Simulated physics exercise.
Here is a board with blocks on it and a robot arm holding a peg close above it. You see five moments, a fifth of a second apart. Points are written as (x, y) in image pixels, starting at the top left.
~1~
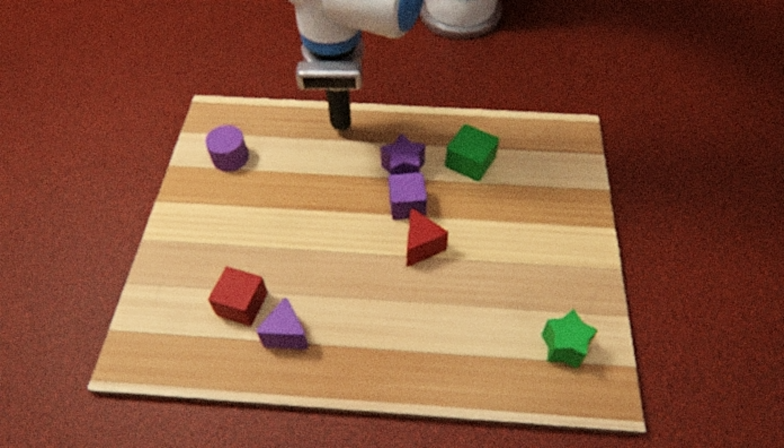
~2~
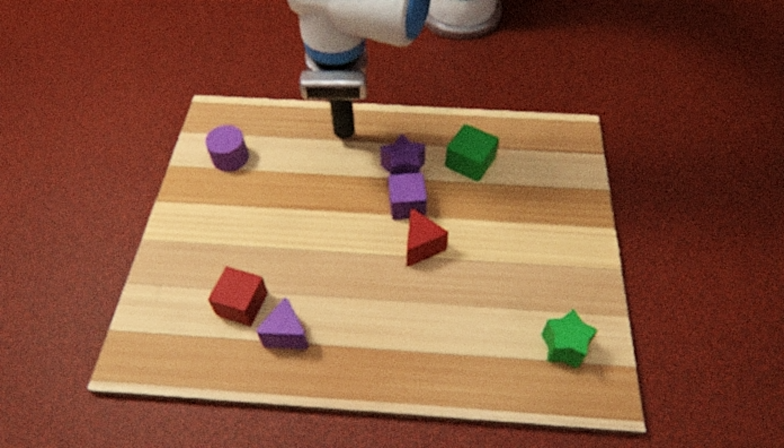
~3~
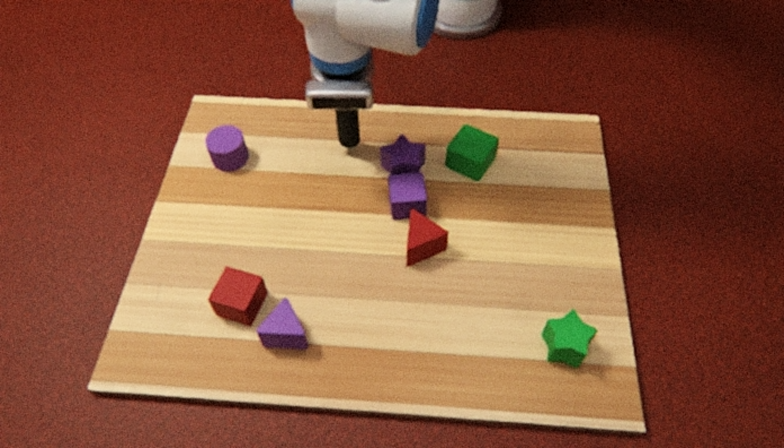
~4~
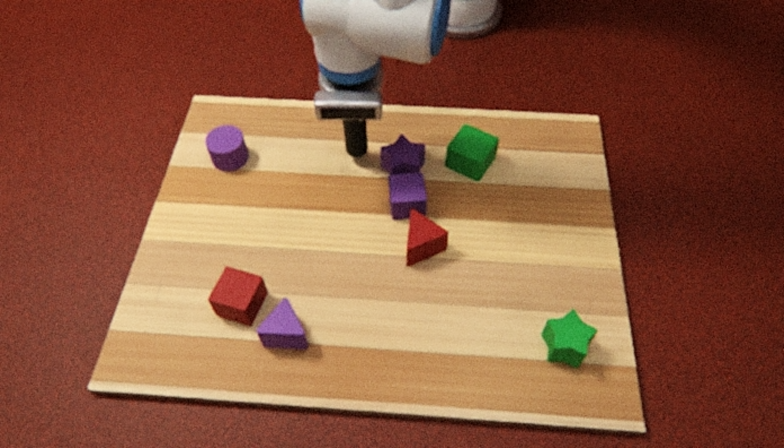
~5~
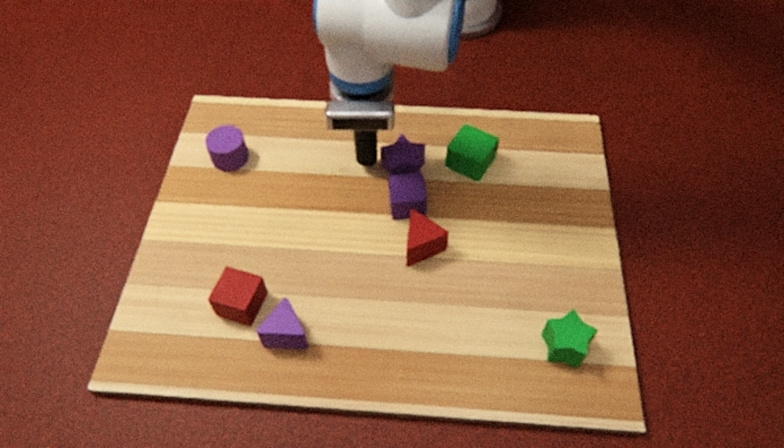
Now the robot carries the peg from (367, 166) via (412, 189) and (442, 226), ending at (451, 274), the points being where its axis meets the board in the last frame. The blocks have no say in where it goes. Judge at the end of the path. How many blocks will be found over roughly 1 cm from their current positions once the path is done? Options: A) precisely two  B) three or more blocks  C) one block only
Correct choice: B.
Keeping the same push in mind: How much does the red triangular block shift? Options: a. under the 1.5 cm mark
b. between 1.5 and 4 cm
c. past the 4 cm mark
I choose b.
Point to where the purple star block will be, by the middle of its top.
Around (429, 153).
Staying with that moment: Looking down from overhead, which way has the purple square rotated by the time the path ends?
Looking from above, the answer is clockwise.
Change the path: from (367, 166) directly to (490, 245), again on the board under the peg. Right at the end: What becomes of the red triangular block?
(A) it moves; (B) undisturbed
A.
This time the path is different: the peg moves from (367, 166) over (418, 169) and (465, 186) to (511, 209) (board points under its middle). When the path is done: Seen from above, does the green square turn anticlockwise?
Yes.
On the path given first. One third of the way, peg at (413, 182); purple star block at (428, 152), turned 30° anticlockwise; purple square at (412, 194), turned 15° clockwise.
Two thirds of the way, peg at (443, 220); purple star block at (429, 153), turned 35° anticlockwise; purple square at (413, 215), turned 65° clockwise; red triangular block at (418, 247), turned 45° anticlockwise.
At the end, peg at (452, 267); purple star block at (429, 153), turned 35° anticlockwise; purple square at (412, 216), turned 75° clockwise; red triangular block at (417, 247), turned 45° anticlockwise; green square not moved.
